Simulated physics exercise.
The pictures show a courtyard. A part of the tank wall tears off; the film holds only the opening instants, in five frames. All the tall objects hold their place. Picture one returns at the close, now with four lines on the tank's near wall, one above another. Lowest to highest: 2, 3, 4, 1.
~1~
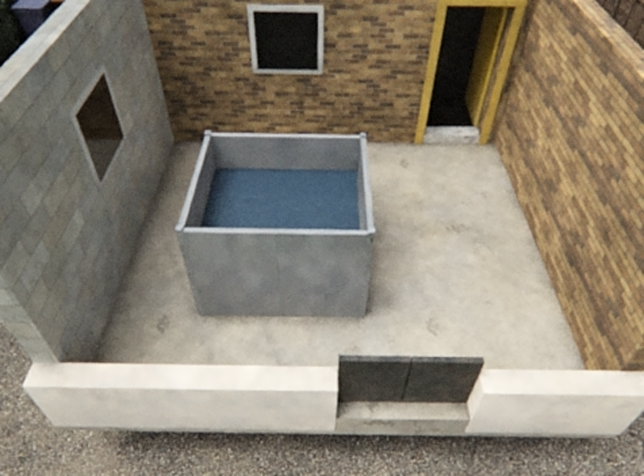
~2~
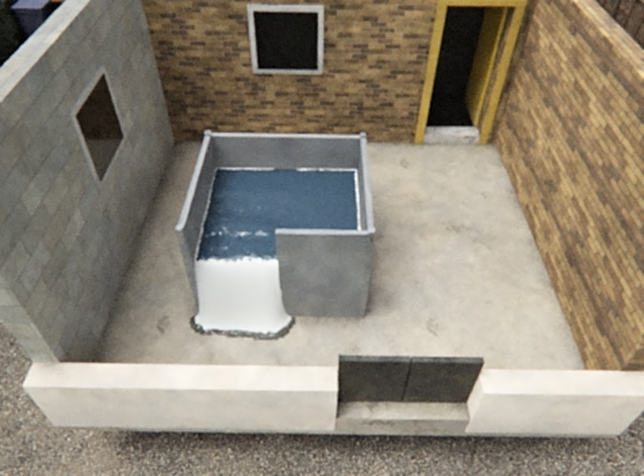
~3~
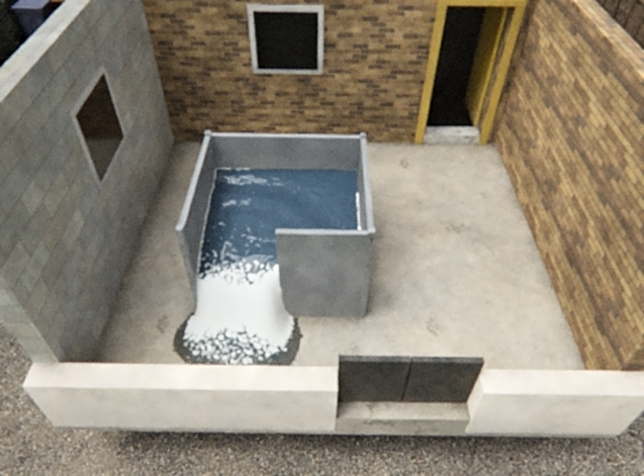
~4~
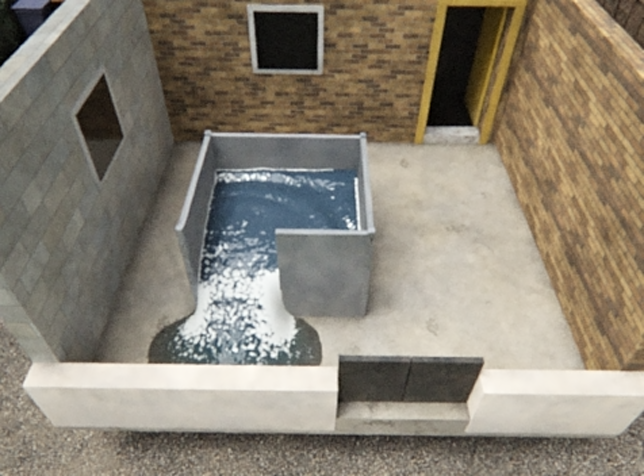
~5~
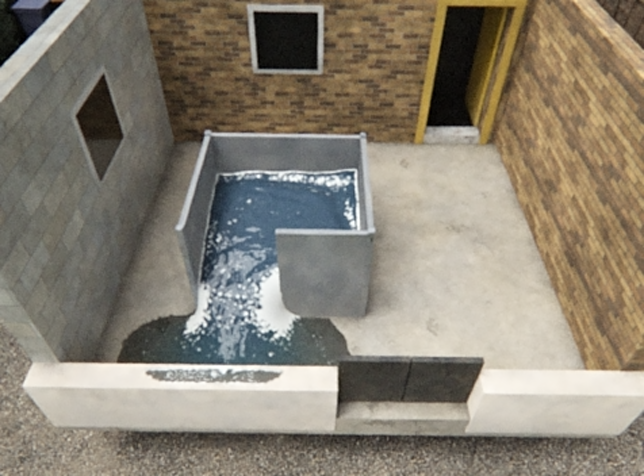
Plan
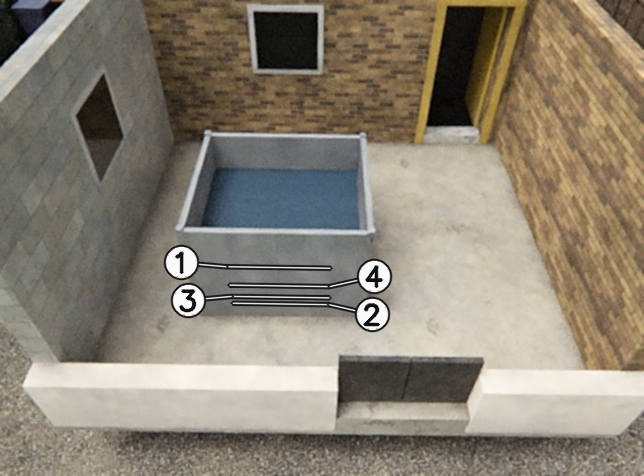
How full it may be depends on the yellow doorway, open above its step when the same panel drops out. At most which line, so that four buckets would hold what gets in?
Choose 1.
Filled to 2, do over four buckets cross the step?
No, that is safe.
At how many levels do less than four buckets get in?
All four.
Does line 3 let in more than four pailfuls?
No, not at all.
In white, 1 at (278, 267); 2 at (281, 303); 3 at (280, 297); 4 at (279, 285); from the bottom up 2, 3, 4, 1.
If 1 is chosen, a splash gets over, under a bucket.
If 2 is chosen, nothing gets over.
If 3 is chosen, nothing gets over.
If 4 is chosen, nothing gets over.
